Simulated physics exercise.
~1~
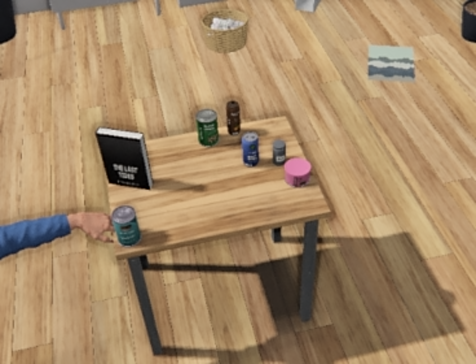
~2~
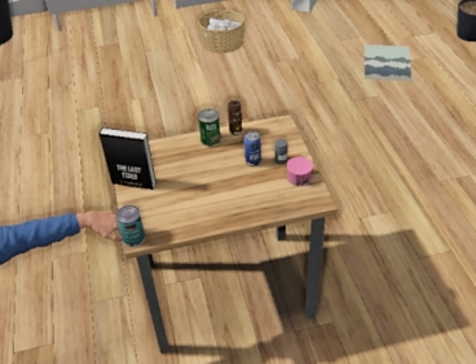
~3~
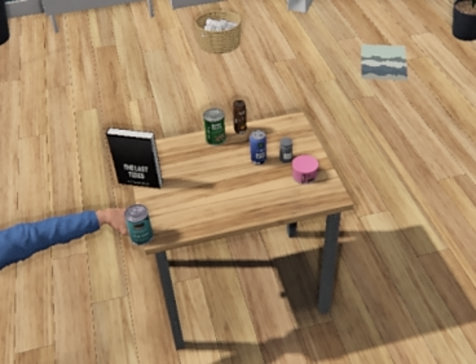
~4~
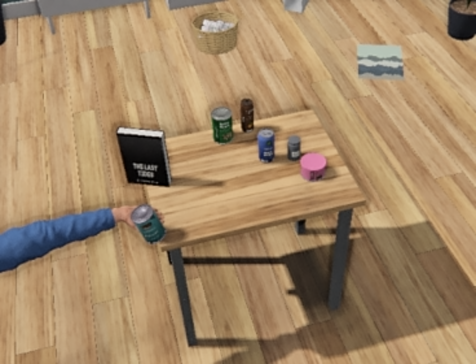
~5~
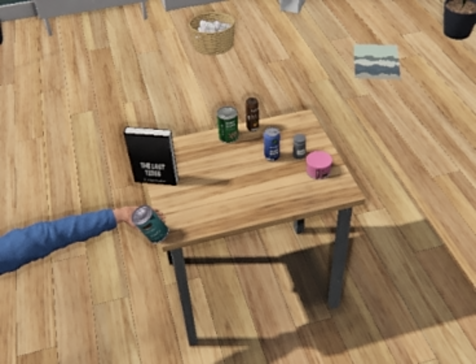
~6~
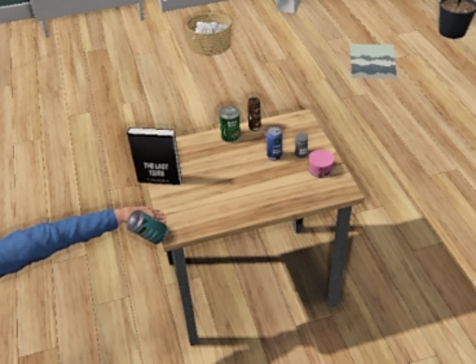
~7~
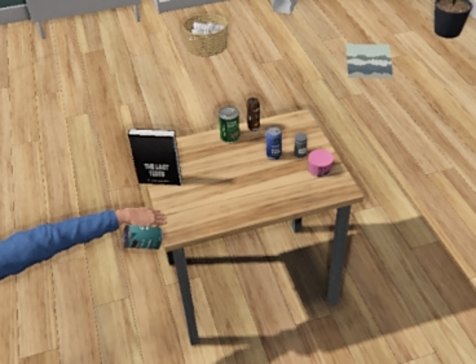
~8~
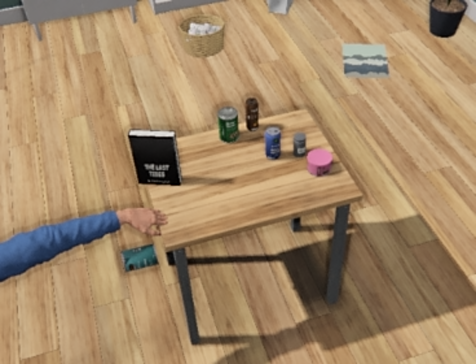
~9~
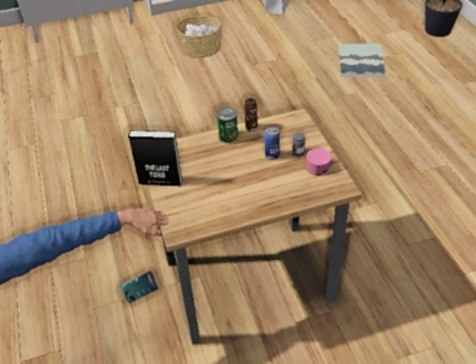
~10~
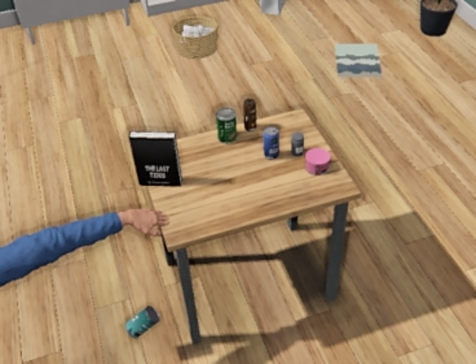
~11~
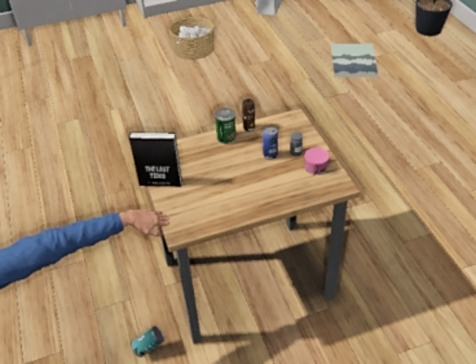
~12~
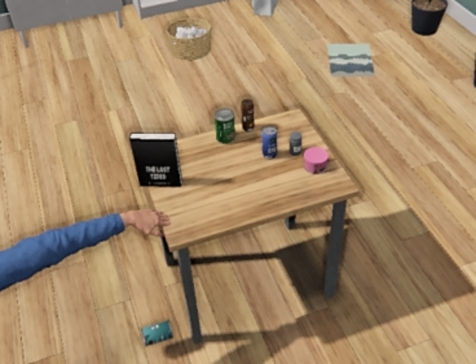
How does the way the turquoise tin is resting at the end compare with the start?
At the start the turquoise tin stands upright on the corner of the table, while at the end it is lying on its side on the floor.
